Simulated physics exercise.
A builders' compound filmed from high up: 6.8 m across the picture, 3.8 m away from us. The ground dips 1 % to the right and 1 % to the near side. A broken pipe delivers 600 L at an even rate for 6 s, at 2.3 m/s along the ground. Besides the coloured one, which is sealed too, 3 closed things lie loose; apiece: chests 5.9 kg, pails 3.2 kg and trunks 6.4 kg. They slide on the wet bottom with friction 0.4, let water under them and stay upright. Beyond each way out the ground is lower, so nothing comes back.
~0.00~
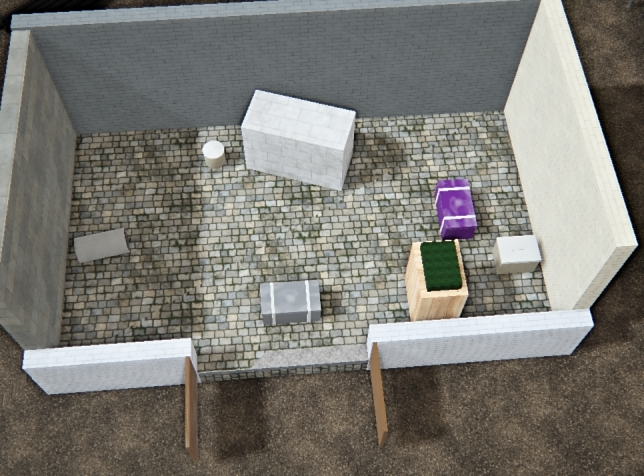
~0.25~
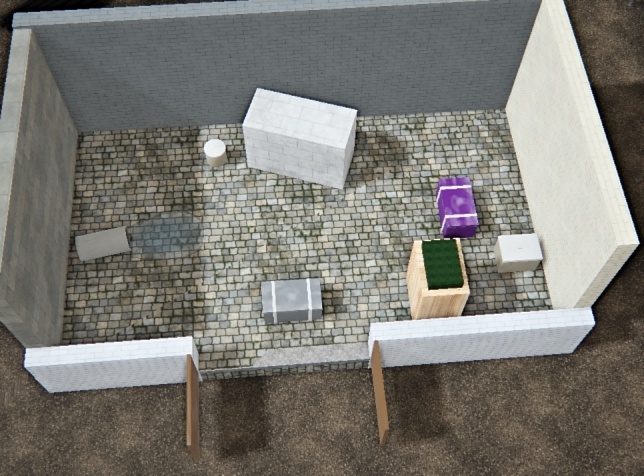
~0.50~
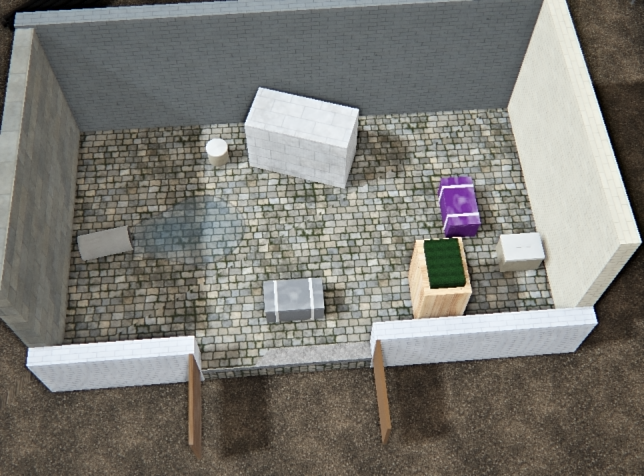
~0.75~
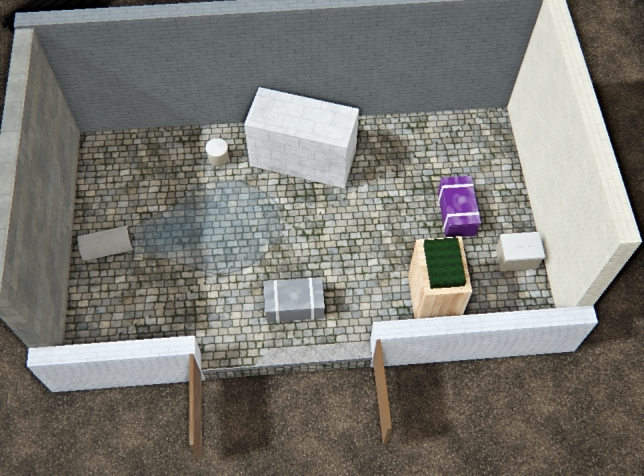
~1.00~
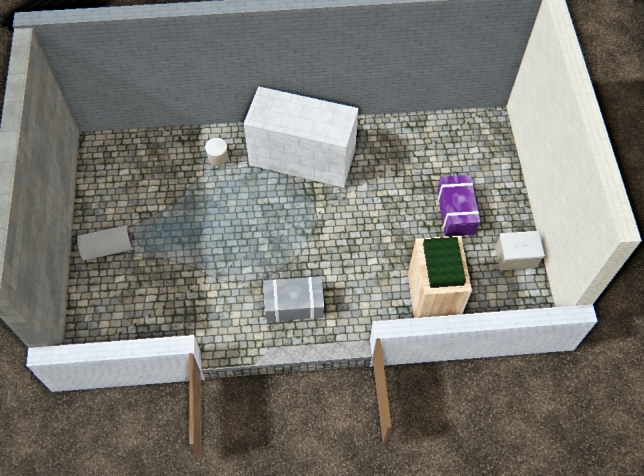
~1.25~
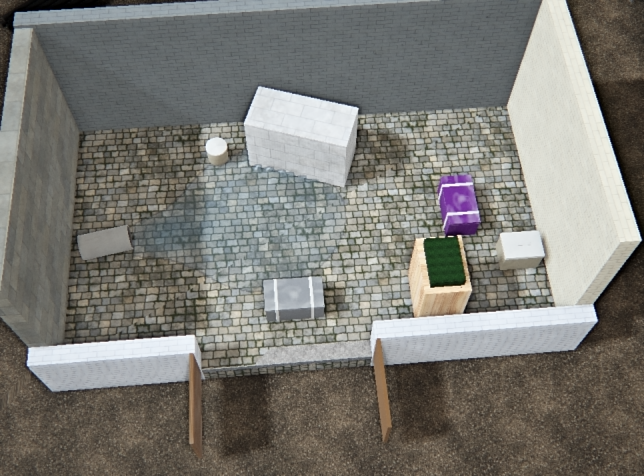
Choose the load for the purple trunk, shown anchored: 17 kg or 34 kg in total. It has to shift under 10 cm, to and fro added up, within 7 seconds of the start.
For it, only the larger load is enough.
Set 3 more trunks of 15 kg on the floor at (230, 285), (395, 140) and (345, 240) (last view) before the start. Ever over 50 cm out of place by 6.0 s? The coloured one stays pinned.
In turn: Under, short of it, past it.
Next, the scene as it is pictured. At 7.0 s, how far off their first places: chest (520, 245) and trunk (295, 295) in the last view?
In turn: 20 cm, 20 cm.
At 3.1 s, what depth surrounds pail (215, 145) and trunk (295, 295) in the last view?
About 1 and 1 cm.
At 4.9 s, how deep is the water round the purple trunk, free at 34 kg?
About 4 cm.
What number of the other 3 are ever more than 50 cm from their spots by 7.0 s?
I count 0.
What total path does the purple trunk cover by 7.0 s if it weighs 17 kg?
About 120 cm.
After 1.8 s the purple trunk would be 0 cm from its start with 17 kg and 0 cm from its start with 34 kg; 0 cm of water round it then.
After 3.1 s the purple trunk would be 12 cm from its start with 17 kg and 0 cm from its start with 34 kg; 3 cm of water round it then.
After 4.9 s the purple trunk would be 51 cm from its start with 17 kg and 0 cm from its start with 34 kg; 4 cm of water round it then.
After 7.0 s the purple trunk would be 105 cm from its start with 17 kg and 0 cm from its start with 34 kg; 5 cm of water round it then.
